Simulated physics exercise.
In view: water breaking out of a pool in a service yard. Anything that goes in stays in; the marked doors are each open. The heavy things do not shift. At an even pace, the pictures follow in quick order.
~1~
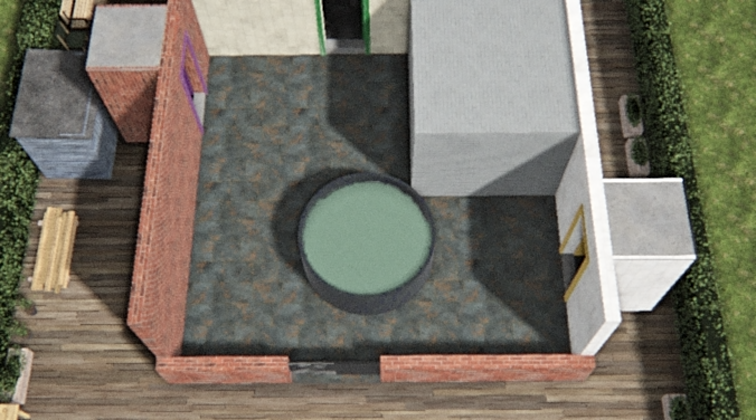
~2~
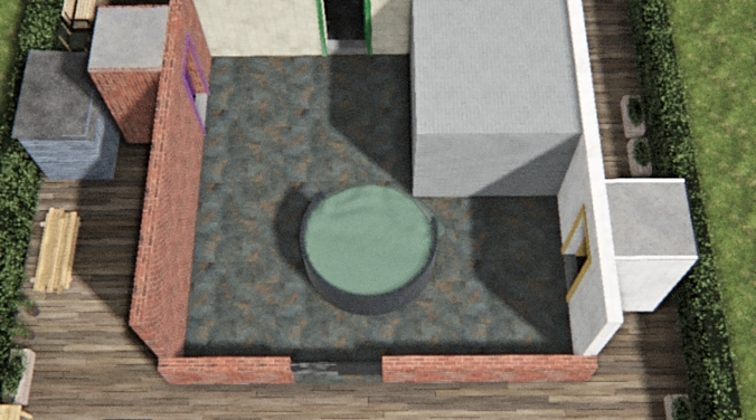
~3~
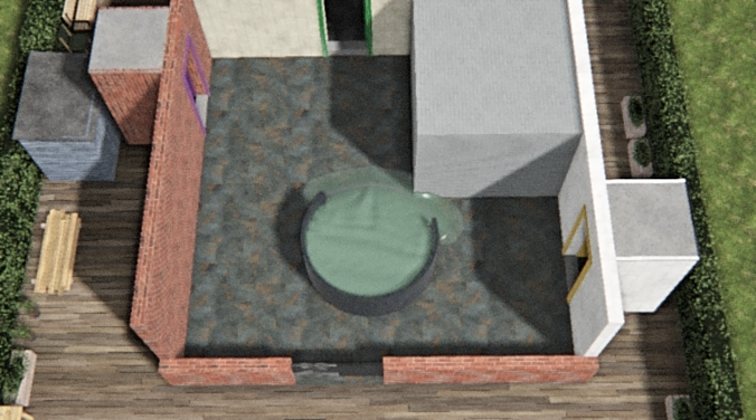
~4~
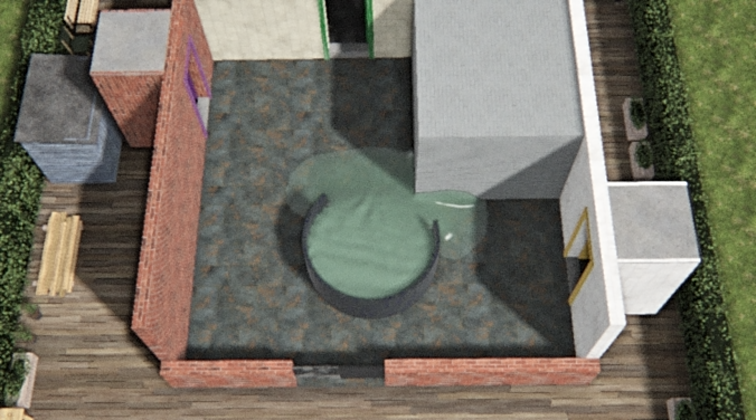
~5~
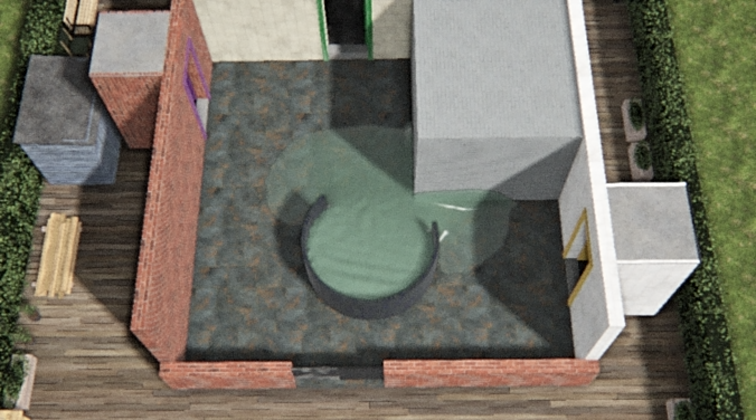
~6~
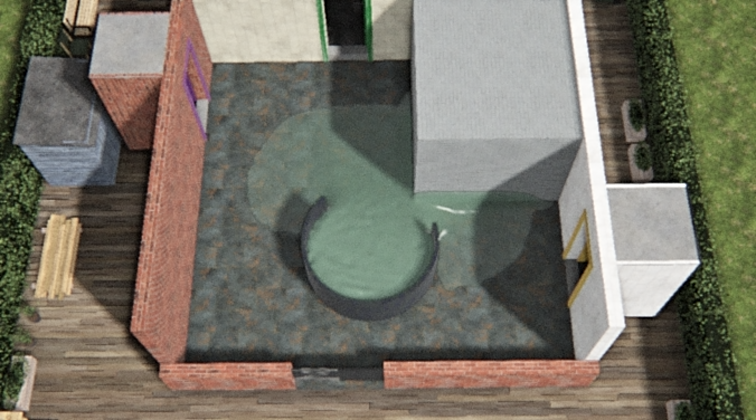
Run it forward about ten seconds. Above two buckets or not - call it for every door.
Purple door: Above two buckets; green door: Above two buckets; yellow door: Above two buckets.
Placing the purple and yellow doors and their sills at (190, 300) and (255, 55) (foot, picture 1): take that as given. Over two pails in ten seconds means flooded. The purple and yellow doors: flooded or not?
Lab note - purple: Over the limit; yellow: Over the limit.
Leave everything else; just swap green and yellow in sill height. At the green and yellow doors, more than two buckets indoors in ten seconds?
Outcome - green door tops the limit, yellow door comes up short.
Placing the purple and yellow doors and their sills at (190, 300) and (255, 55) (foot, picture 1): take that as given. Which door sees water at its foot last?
Answer: The door marked purple.
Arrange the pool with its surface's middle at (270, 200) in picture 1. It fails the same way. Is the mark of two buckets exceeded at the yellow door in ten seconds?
At the yellow door, the inflow ends up short of the threshold.
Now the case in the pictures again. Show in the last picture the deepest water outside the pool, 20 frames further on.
Around (220, 68).
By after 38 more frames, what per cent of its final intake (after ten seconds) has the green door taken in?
Around 100 in a hundred.
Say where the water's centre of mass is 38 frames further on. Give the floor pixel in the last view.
About (327, 210) in the last view.
A moment on, water covers 50 % of the floor; the purple door wet at the sill, nothing in, the green door wet at the sill, nothing in, the yellow door wet at the sill, nothing in.
Next, water covers 55 % of the floor; the purple door wet at the sill, nothing in, the green door over two buckets in, the yellow door over two buckets in.
Then, water covers 65 % of the floor; the purple door over two buckets in, the green door far over two buckets in, the yellow door far over two buckets in.
Later, water covers 100 % of the floor; the purple door far over two buckets in, the green door far over two buckets in, the yellow door far over two buckets in.
In the end, water covers 100 % of the floor; the purple door far over two buckets in, the green door far over two buckets in, the yellow door far over two buckets in.
